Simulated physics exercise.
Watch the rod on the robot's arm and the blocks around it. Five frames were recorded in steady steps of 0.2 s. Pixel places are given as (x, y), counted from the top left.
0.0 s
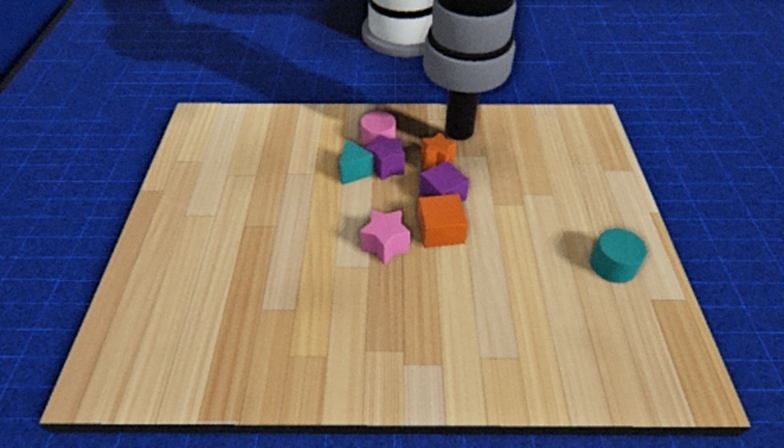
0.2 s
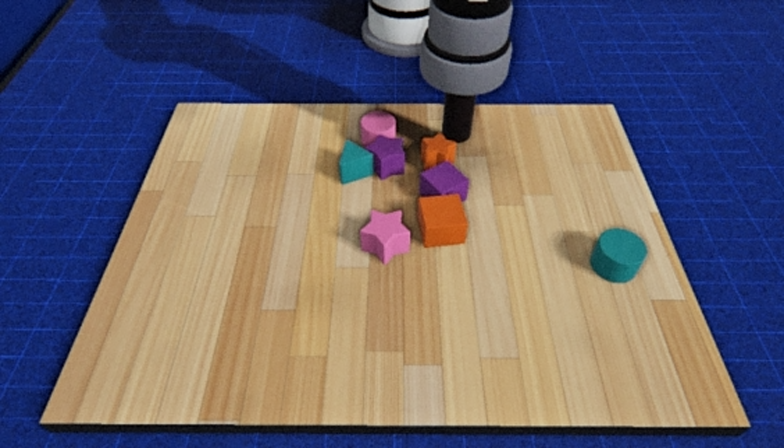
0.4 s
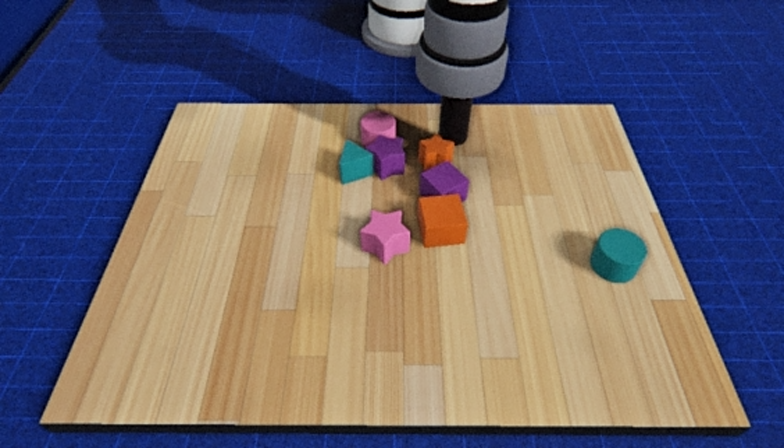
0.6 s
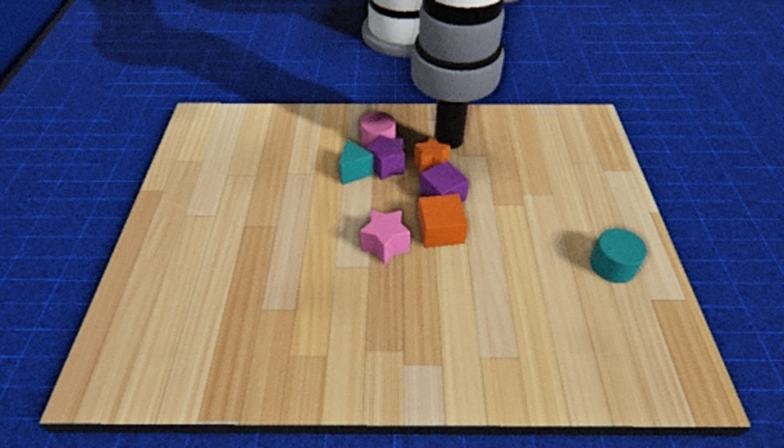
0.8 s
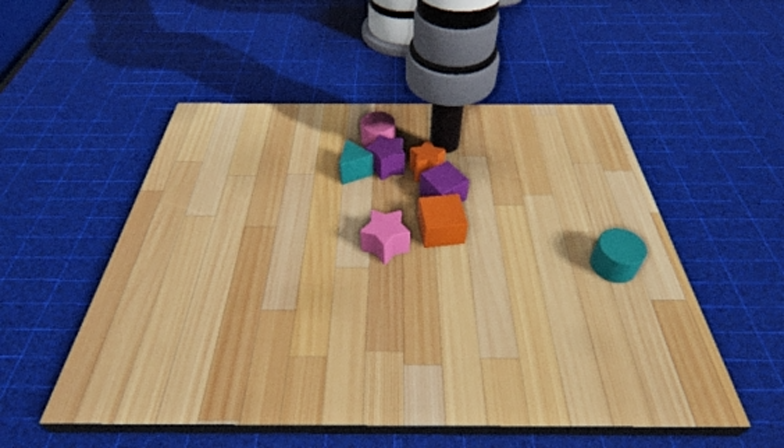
The robot arm's rod nudges the small orange star slightly left among the clustered blocks.
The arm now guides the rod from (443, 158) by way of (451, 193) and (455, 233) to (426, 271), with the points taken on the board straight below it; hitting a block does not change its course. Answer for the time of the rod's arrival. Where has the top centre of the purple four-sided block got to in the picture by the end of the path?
My prediction: (402, 278).
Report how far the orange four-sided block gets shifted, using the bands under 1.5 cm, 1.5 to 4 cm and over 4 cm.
Movement: Over 4 cm.
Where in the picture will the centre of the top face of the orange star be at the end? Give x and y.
My prediction: (421, 163).
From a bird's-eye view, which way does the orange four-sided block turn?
Seen from above, its turn is clockwise.
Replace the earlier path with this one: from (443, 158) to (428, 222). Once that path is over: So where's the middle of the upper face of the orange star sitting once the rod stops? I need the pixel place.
At pixel (406, 170).
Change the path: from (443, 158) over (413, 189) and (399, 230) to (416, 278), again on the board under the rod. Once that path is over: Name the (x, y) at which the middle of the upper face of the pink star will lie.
Expect it around (375, 249).
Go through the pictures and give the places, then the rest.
In the first frame, rod tip (459, 132); block tops, pink star (385, 225); orange star (439, 144); orange four-sided block (443, 210); purple four-sided block (445, 176).
In the second frame, rod (456, 134); blocks unchanged.
In the third frame, rod (453, 137); orange star (437, 145).
In the fourth frame, rod (449, 140); orange star (433, 148).
In the fifth frame, rod (444, 144); pink star (385, 225); orange star (428, 152); orange four-sided block (443, 210); purple four-sided block (445, 176).
The first path, step by step. One third of the way, rod (452, 180); orange star (421, 163), turned 55° clockwise; orange four-sided block (439, 234); purple four-sided block (441, 201), turned 20° clockwise.
Two thirds of the way, rod (456, 220); orange star (421, 163), turned 55° clockwise; orange four-sided block (419, 272), turned 15° clockwise; purple four-sided block (435, 240), turned 45° clockwise.
At the end, rod (427, 258); pink star in place; orange star (421, 163), turned 55° clockwise; orange four-sided block (379, 312), turned 25° clockwise; purple four-sided block (402, 278), turned 55° clockwise.
